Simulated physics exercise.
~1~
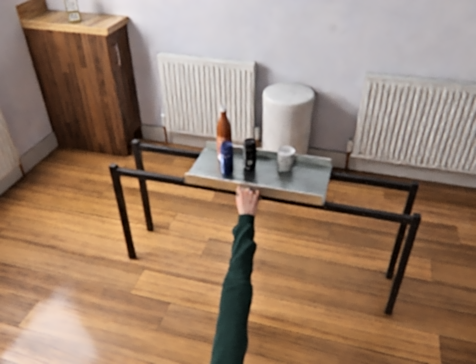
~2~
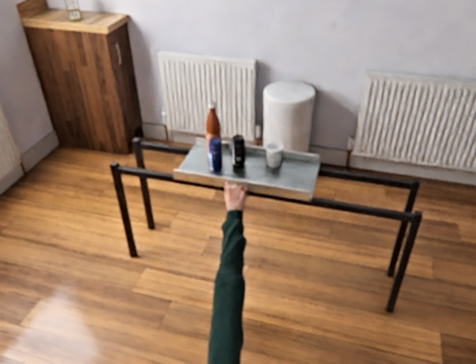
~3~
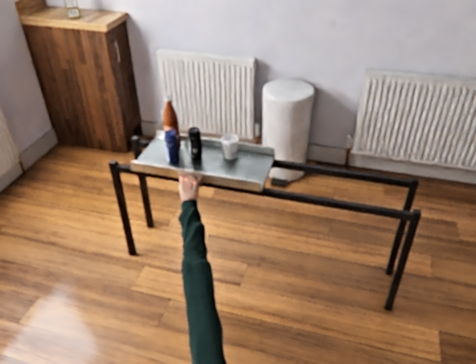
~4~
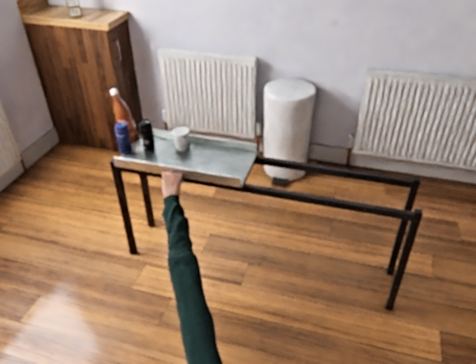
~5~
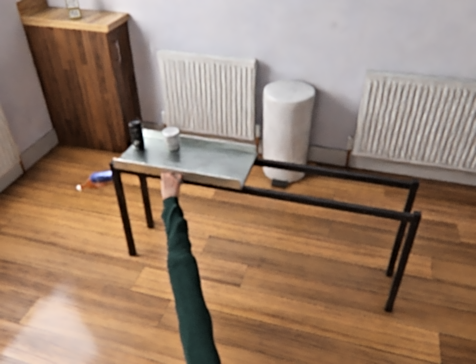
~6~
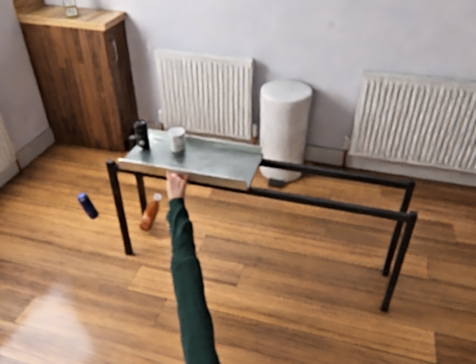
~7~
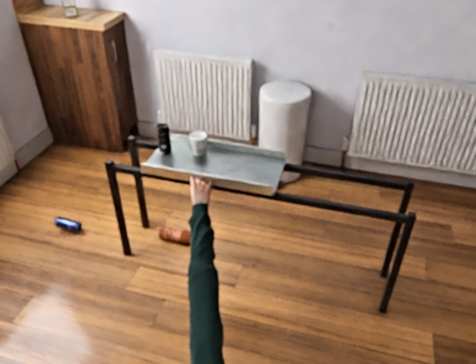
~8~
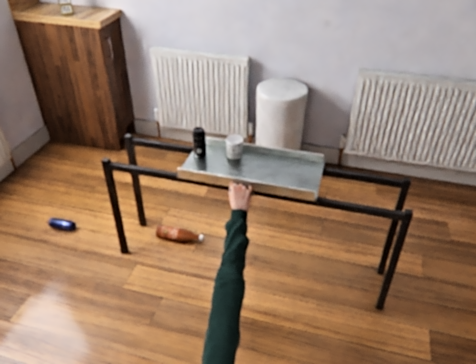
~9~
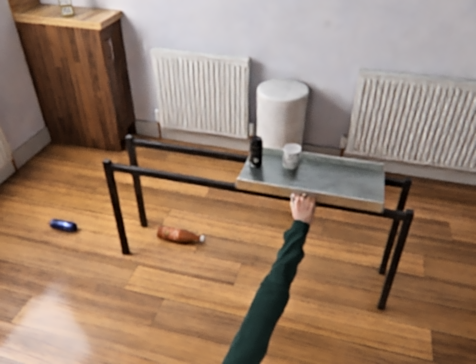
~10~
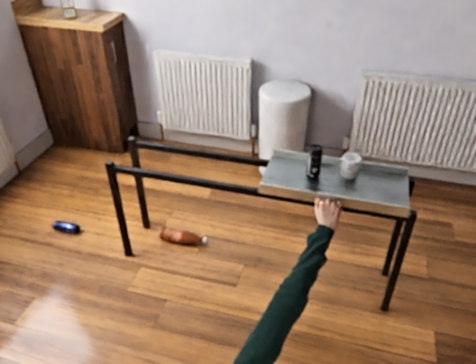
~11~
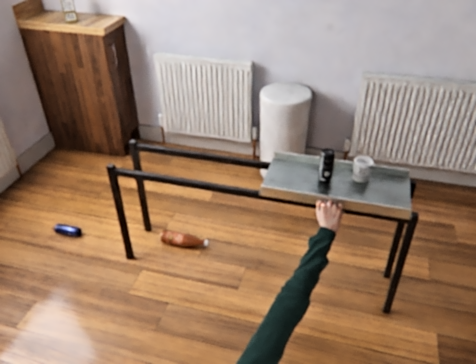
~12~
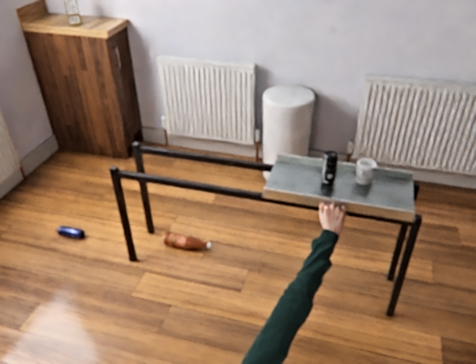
A grey metal tray rests on a black rail frame in a wood-floored room, seen from slightly above, with a green-sleeved arm holding its front edge. On it stand an orange bottle and a blue can at the left, a black can beside them and a white cup-like tin to the right. The hand moves the tray left to the end of the rails, where the bottle tips and both it and the blue can drop off. The hand then takes the tray right to the far end. The black can and white tin remain standing on it, while the bottle and blue can lie on the floor.
